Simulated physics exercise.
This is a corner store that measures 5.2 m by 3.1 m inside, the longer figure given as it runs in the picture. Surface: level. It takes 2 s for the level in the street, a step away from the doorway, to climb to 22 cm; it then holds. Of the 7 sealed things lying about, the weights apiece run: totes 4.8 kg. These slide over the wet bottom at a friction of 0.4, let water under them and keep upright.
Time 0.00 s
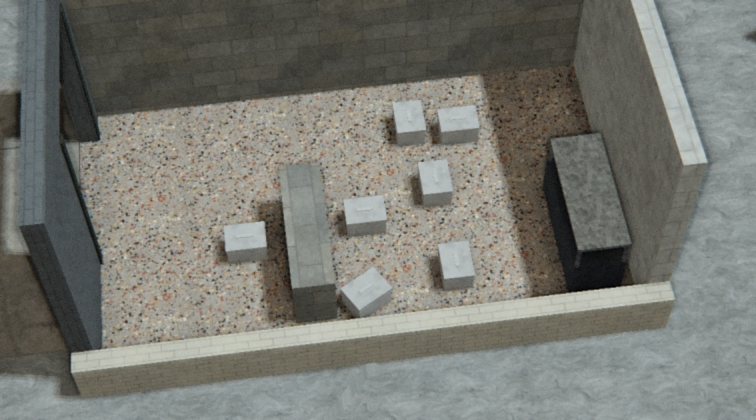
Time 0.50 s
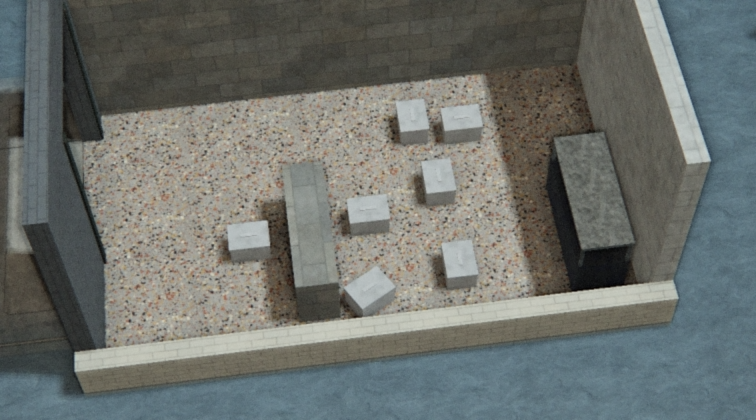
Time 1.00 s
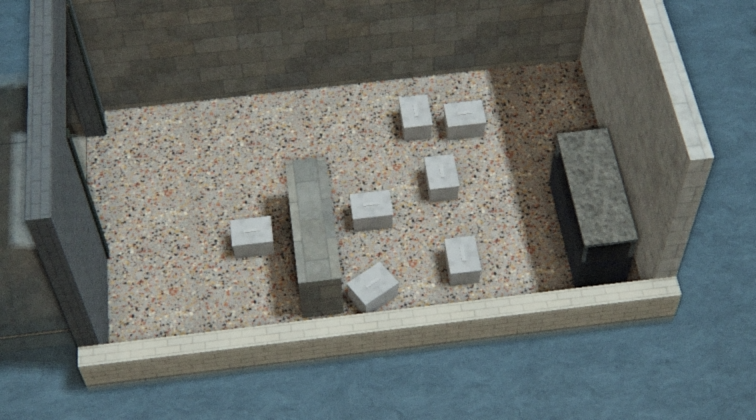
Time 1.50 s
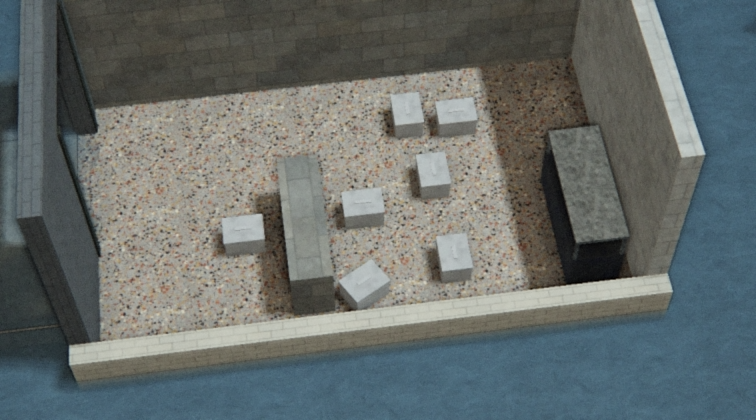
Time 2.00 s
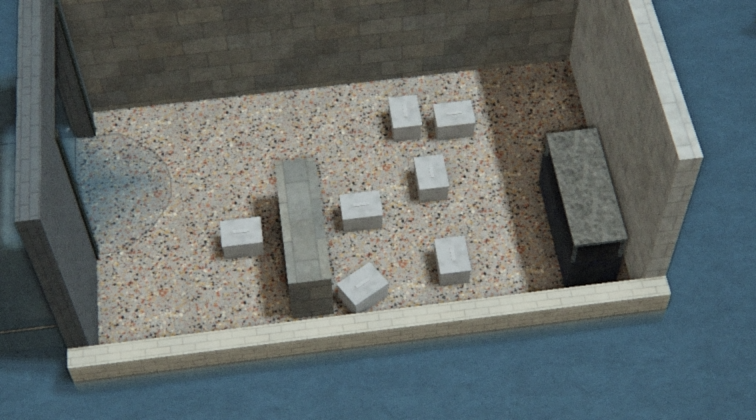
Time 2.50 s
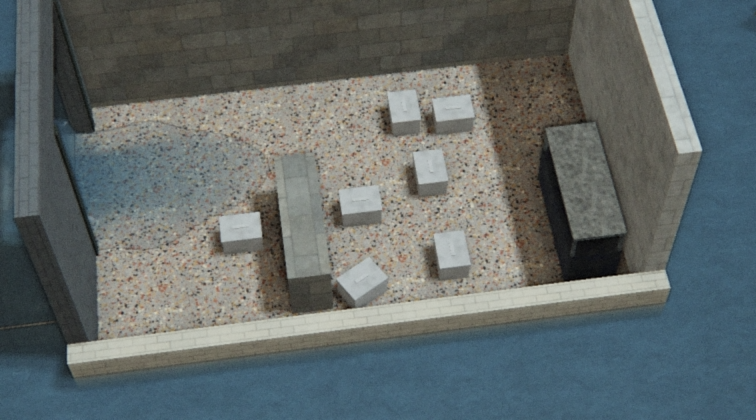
Bluish water surrounds a roofless store with pale block walls and a speckled floor, seen from high above at an angle. Seven light grey boxes sit around a long grey counter, with a darker block near the right wall. The view shifts slightly as the ground outside turns from grey to blue, then water spreads across the floor from the left doorway, while the boxes stay put.
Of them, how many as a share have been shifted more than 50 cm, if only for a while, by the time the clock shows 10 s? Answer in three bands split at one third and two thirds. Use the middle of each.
Two thirds or more.
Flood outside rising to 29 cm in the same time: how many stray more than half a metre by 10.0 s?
Then 7 of them.
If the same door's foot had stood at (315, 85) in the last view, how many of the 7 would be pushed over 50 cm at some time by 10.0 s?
Then it comes to 5 of them.
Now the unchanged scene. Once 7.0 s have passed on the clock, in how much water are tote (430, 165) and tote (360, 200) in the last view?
Roughly 5 and 1 cm.
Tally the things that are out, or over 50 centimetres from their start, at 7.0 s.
At that moment it comes to 4.
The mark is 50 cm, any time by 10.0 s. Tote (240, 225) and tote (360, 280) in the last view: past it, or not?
Result, in order: Exceeded / stayed within.
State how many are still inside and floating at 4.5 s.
I'd say 2 of them.
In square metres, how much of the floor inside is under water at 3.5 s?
Roughly 7.0 m2.
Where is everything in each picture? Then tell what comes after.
A tote at (365, 210) rests on the ground; a tote at (366, 288), on the bottom; 0.0 m2 under water; 0 of 7 have shifted, in the first frame.
A tote at (368, 209), on the bottom; a tote at (370, 287), on the bottom; water covers 0.0 m2; 0 of 7 have shifted, in the second frame.
A tote at (371, 204) rests on the ground; a tote at (373, 283) rests on the ground; 0.0 m2 under water; 0 of 7 have shifted, in the third frame.
A tote at (363, 202) rests on the ground; a tote at (364, 280) rests on the ground; water covers 0.0 m2; 0 of 7 have shifted, in the fourth frame.
A tote at (361, 205) rests on the ground; a tote at (363, 283) rests on the ground; water covers 0.8 m2; 0 of 7 have shifted, in the fifth frame.
A tote at (360, 200), on the bottom; a tote at (362, 278), on the bottom; 2.0 m2 under water; 0 of 7 have shifted, in the sixth frame.
After 3.5 s 0 of 7 are over 50 cm from their spots; 0 afloat.
After 4.5 s 3 of 7 are over 50 cm from their spots; 2 afloat.
After 7.0 s 4 of 7 are over 50 cm from their spots; 4 afloat.
After 10.0 s 6 of 7 are over 50 cm from their spots, and 6 have been at some point; 7 afloat.
